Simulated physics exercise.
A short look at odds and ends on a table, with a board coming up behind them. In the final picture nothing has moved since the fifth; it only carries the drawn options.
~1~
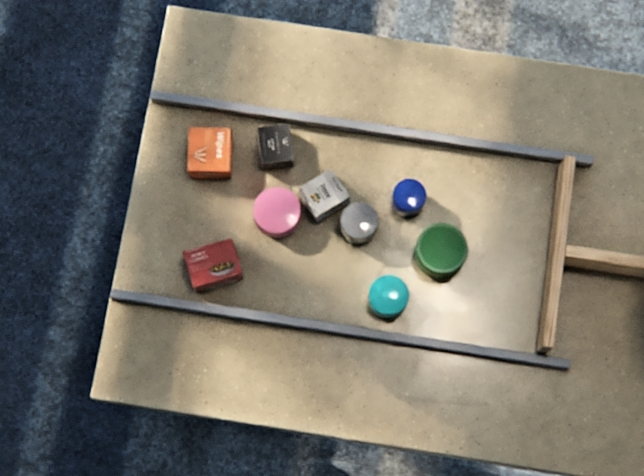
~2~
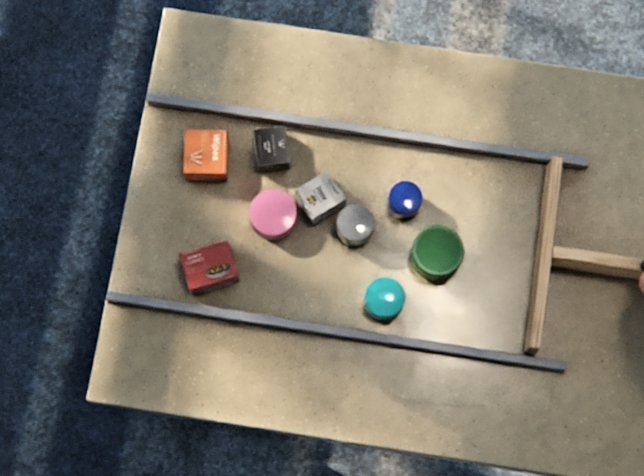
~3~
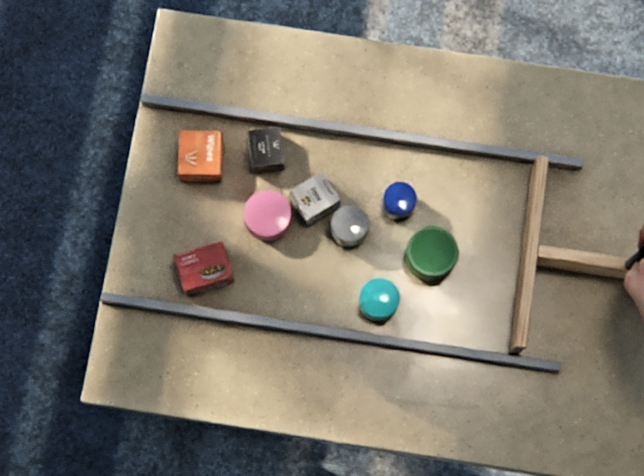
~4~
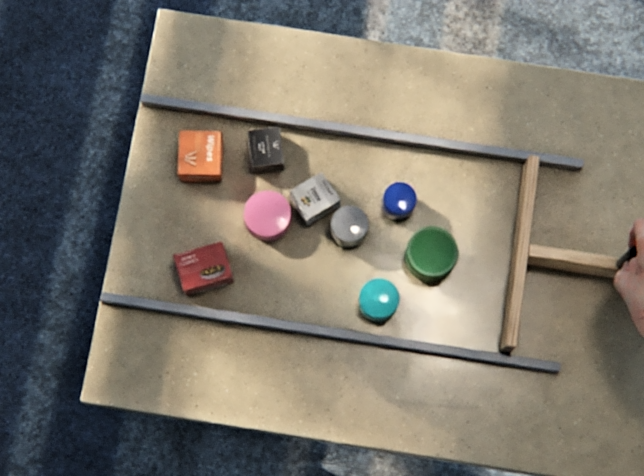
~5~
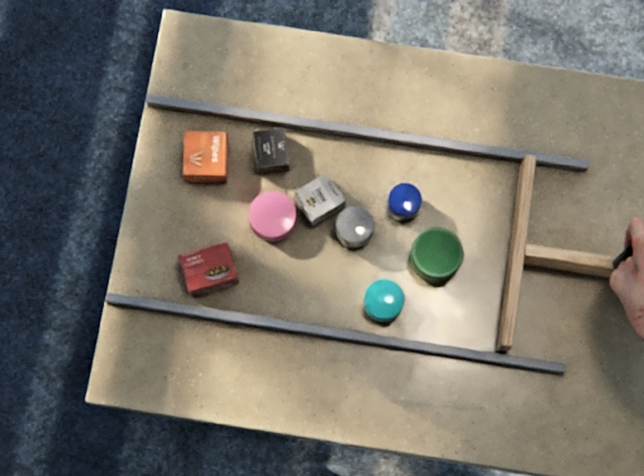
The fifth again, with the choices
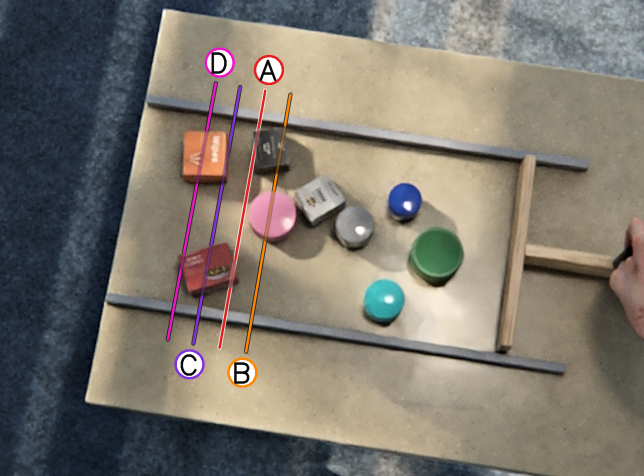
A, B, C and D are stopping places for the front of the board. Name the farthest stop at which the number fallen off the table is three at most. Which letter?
Stop at D.
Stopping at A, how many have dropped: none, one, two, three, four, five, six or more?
The count is none.
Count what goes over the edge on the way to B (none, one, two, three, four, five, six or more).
The count is none.
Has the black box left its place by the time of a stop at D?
Yes.
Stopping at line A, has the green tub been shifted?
Yes.
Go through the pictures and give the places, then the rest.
In the first picture, orange box (211, 153); red packet (214, 265); board (560, 250).
In the second picture, board (547, 251); turquoise pot (384, 299).
In the third picture, board (532, 250); white packet (315, 199).
In the fourth picture, board (523, 249); black box (266, 150).
In the fifth picture, board (520, 249); orange box (206, 157); red packet (209, 269); blue pot (405, 203).
On the copy, A at (243, 216); B at (269, 220); C at (217, 212); D at (192, 208).
On D. First, board (402, 231); turquoise pot (366, 300); blue pot (384, 200).
Then, board (285, 213); orange box (198, 154); pink pot (195, 203).
Finally, board (194, 199); orange box over the edge; pink pot over the edge; two fallen.
By contrast, A is within the limit but short; B is within the limit but short; C is within the limit but short.
